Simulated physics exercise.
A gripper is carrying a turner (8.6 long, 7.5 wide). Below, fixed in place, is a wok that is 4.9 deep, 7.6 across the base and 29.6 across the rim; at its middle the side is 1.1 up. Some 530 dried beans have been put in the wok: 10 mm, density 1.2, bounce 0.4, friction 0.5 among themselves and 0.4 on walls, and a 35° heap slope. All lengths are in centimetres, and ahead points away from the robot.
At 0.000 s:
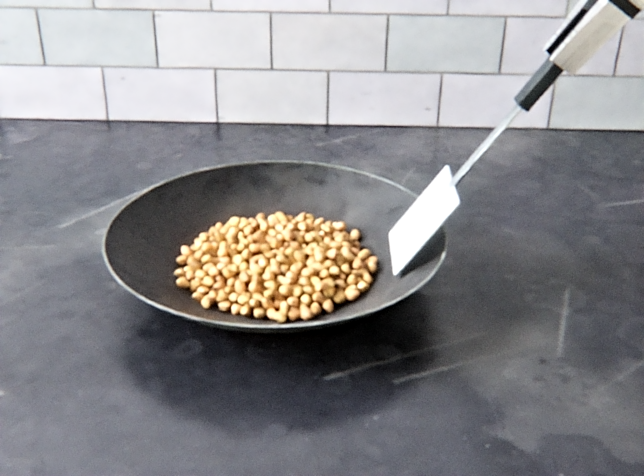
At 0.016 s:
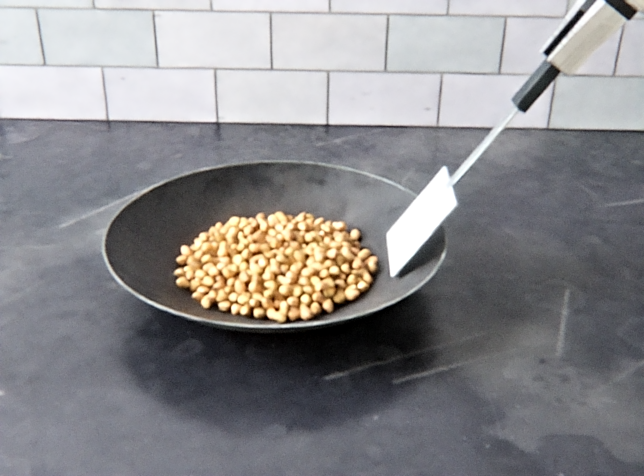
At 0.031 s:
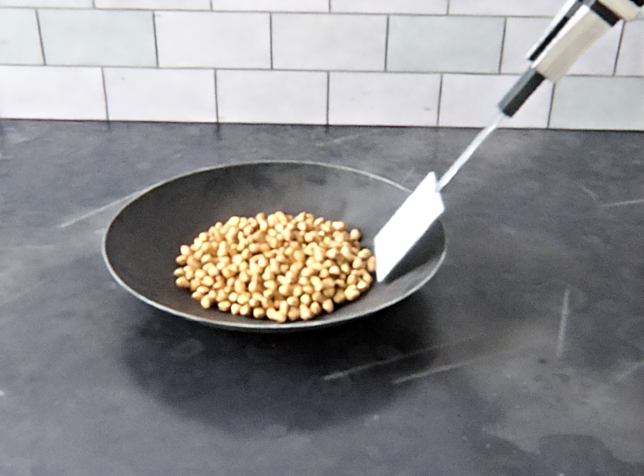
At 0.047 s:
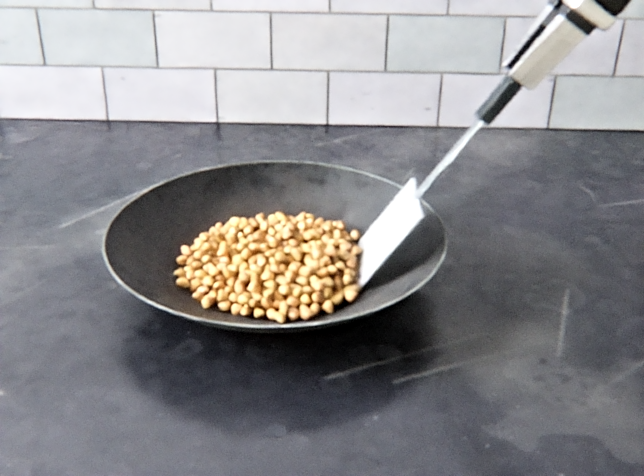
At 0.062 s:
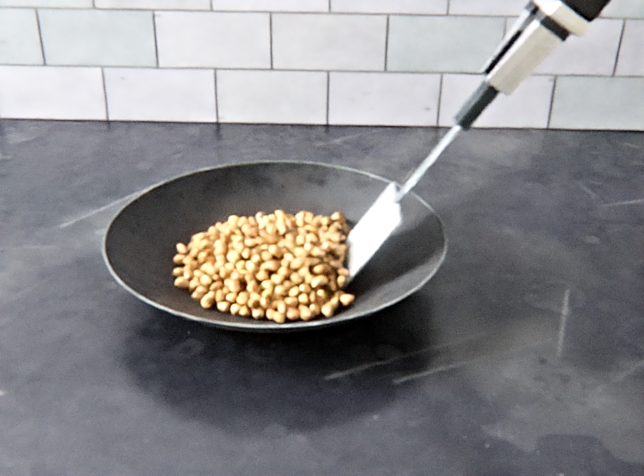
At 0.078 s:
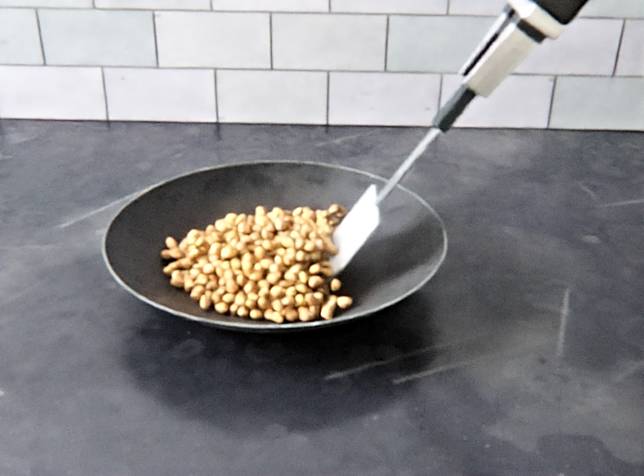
On a dark countertop before a white tiled wall, a gripper holds a turner at the right inside edge of a black wok with a pile of tan beans. The turner slides left and down to the beans, then pushes into their right side, shifting the heap slightly leftward.
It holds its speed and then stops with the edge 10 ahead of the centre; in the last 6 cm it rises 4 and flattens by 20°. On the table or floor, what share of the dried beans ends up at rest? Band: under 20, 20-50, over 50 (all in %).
20-50 %.
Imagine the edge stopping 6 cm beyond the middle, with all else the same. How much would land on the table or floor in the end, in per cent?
With that change, I'd expect about 10 per cent.
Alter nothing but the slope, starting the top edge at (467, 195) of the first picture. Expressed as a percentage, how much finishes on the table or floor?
I'd estimate close to 25 per cent.
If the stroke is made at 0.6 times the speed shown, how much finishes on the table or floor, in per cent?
Around 10 percent would finish on the table or floor.
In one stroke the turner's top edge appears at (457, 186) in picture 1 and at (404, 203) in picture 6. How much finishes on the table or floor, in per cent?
Some 20 percent ends up on the table or floor.
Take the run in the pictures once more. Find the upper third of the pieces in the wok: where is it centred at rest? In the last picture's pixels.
You'll find it at about (190, 257).
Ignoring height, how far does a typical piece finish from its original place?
Near 6 cm, measured level.
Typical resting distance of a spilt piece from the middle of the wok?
It's around 34 cm.
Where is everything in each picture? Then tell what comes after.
In the first picture, turner top edge at (453, 183), sloping 56°; upper third of the load around (281, 255), from x 180 to 370, top at y 215; 529 in the wok.
In the second picture, turner top edge at (451, 184), sloping 56°; upper third of the load around (281, 255), from x 180 to 370, top at y 215.
In the third picture, turner top edge at (438, 190), sloping 56°; upper third of the load around (281, 255), from x 180 to 370, top at y 215.
In the fourth picture, turner top edge at (417, 196), sloping 56°; upper third of the load around (283, 253), from x 180 to 355, top at y 215.
In the fifth picture, turner top edge at (397, 201), sloping 56°; upper third of the load around (282, 249), from x 180 to 355, top at y 215.
In the sixth picture, turner top edge at (377, 203), sloping 56°; upper third of the load around (274, 246), from x 170 to 355, top at y 210; 529 in the wok.
By 0.12 s, sloping 56°, highest piece 8 above the table; 529 in the wok.
By 0.16 s, sloping 51°, highest piece 9 above the table; 529 in the wok.
By 0.38 s, sloping 36°, highest piece 11 above the table; 373 in the wok, 100 on the table or floor, 56 on the blade or in flight.
By 1.43 s, sloping 36°, highest piece 4 above the table; 373 in the wok, 156 on the table or floor.
Final count, 373 in the wok, 156 on the table or floor. That is 29 % on the table or floor.
